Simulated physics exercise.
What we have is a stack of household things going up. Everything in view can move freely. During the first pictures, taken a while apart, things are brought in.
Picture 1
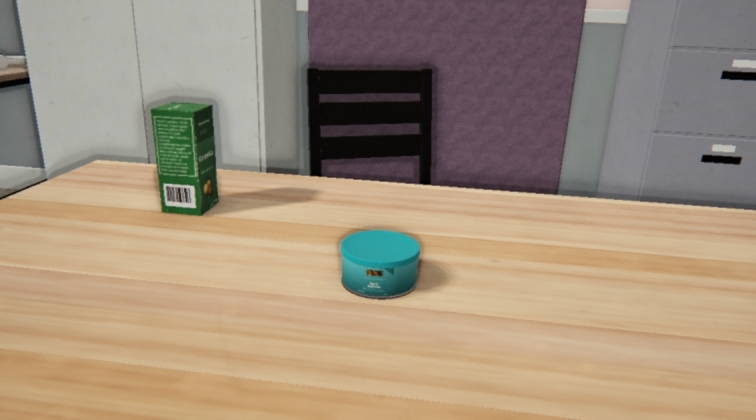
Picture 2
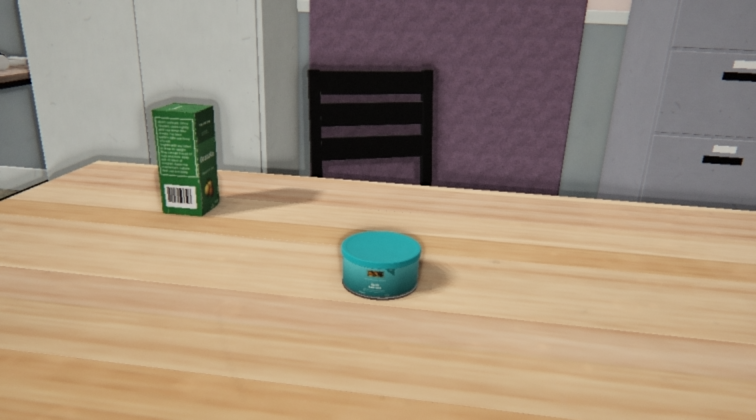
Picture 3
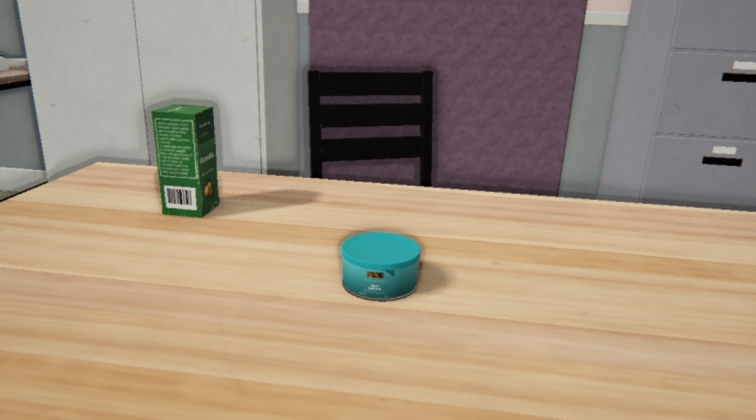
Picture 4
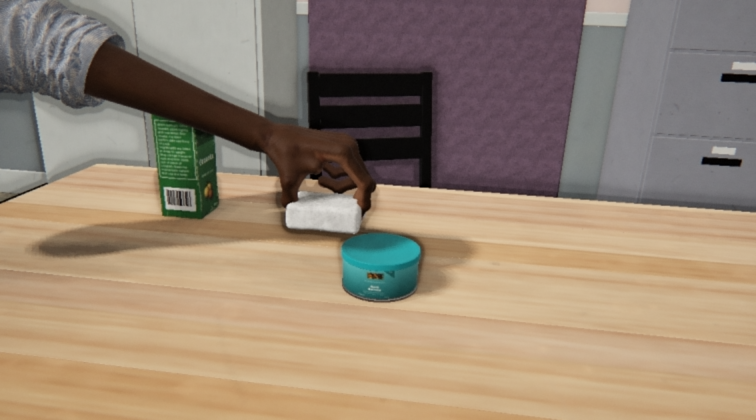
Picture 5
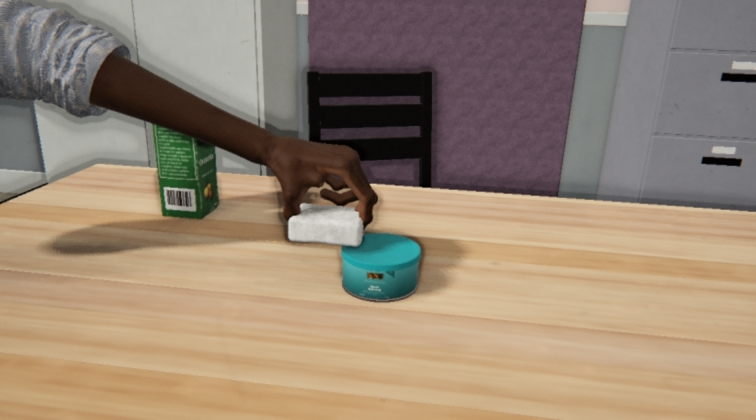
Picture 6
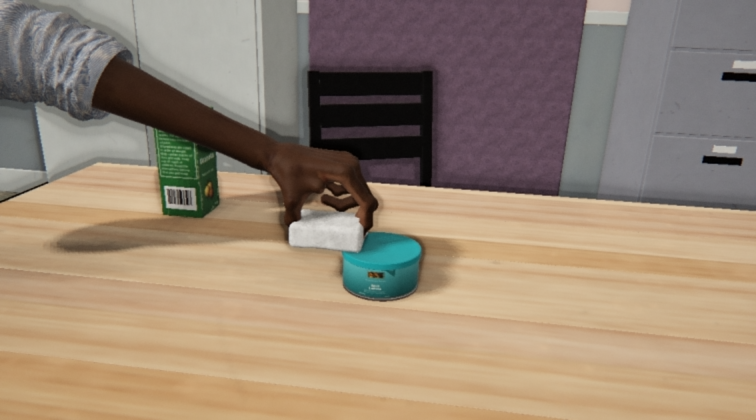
The footage shows a green carton and a teal round container resting on a wooden table. A hand then appears from the left holding a white sponge and lowers it slightly beside the container, still gripping it.
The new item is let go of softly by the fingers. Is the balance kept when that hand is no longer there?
No, the balance is lost.
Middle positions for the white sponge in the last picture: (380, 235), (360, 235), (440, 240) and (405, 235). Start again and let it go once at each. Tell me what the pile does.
Stays standing; stays standing; collapses; stays standing.
Then, 0.20 s on from there, white sponge turned 37° from how it was put near (325, 240).
Then, 0.30 s on from there, white sponge turned 62° from how it was put near (318, 244).
Then, 0.40 s on from there, white sponge turned 61° from how it was put near (319, 244).
Then, 0.60 s on from there, white sponge turned 53° from how it was put near (324, 245).
In the end, toppled in the pile, white sponge; the other 2 unmoved. At the end, from the last picture's camera, white sponge near (324, 245). The pile gives way.
